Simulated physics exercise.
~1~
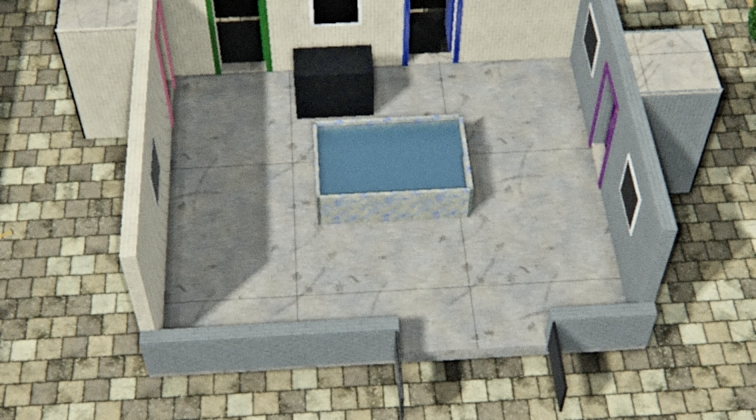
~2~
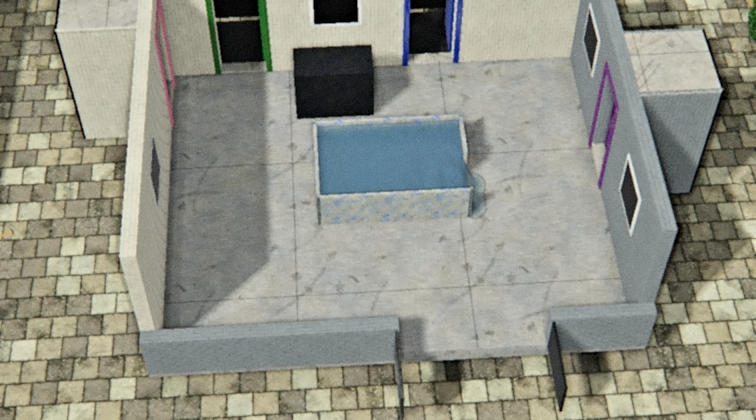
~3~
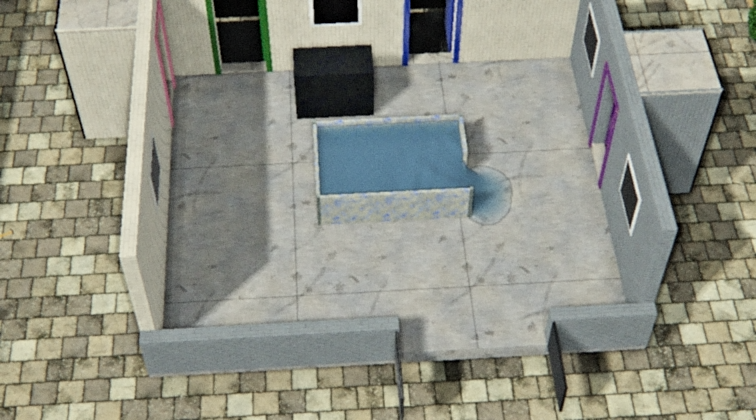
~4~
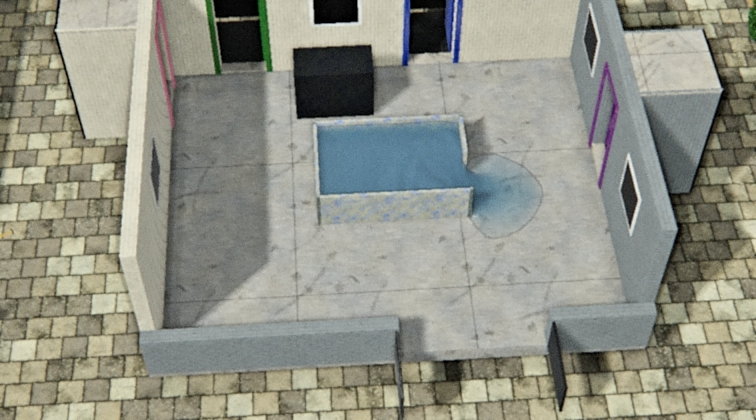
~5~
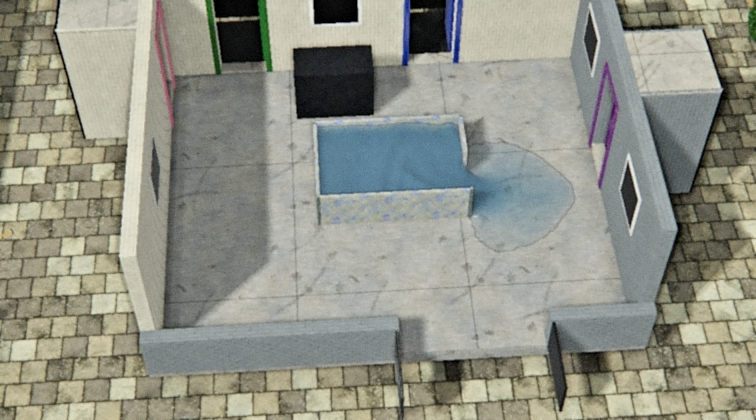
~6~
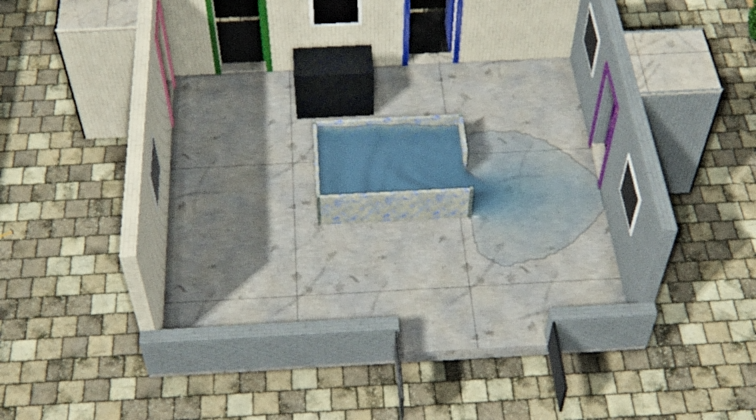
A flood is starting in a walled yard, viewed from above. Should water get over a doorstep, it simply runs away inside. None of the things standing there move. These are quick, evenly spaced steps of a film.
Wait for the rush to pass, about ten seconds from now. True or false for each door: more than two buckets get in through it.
The pink door: False; the blue door: False; the purple door: True; the green door: False.
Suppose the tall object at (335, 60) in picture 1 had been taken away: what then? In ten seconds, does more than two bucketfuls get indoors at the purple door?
As it plays out, the purple breaks the limit.
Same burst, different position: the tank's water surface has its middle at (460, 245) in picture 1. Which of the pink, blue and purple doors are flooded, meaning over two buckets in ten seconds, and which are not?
The pink door falls short, the blue door exceeds it, the purple door falls short.
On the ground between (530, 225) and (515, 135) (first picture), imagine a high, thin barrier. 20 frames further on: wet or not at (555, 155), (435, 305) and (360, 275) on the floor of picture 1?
Results in order: Bone-dry / swamped / bone-dry.
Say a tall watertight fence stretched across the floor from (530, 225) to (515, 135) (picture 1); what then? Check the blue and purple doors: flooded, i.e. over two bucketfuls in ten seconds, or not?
Then the blue door exceeds the limit, and the purple door falls short.
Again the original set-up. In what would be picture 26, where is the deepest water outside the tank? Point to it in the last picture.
Roughly at pixel (631, 327).
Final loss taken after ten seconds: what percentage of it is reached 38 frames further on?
Close to 65 out of every hundred.
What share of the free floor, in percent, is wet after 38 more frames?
Close to 70 %.
A moment on, water covers 20 % of the floor; the pink door not reached, the blue door not reached, the purple door over two buckets in, the green door not reached.
Next, water covers 25 % of the floor; the pink door not reached, the blue door not reached, the purple door far over two buckets in, the green door not reached.
Then, water covers 35 % of the floor; the pink door not reached, the blue door not reached, the purple door far over two buckets in, the green door not reached.
Later, water covers 70 % of the floor; the pink door not reached, the blue door wet at the sill, nothing in, the purple door far over two buckets in, the green door not reached.
In the end, water covers 90 % of the floor; the pink door wet at the sill, nothing in, the blue door wet at the sill, nothing in, the purple door far over two buckets in, the green door wet at the sill, nothing in.
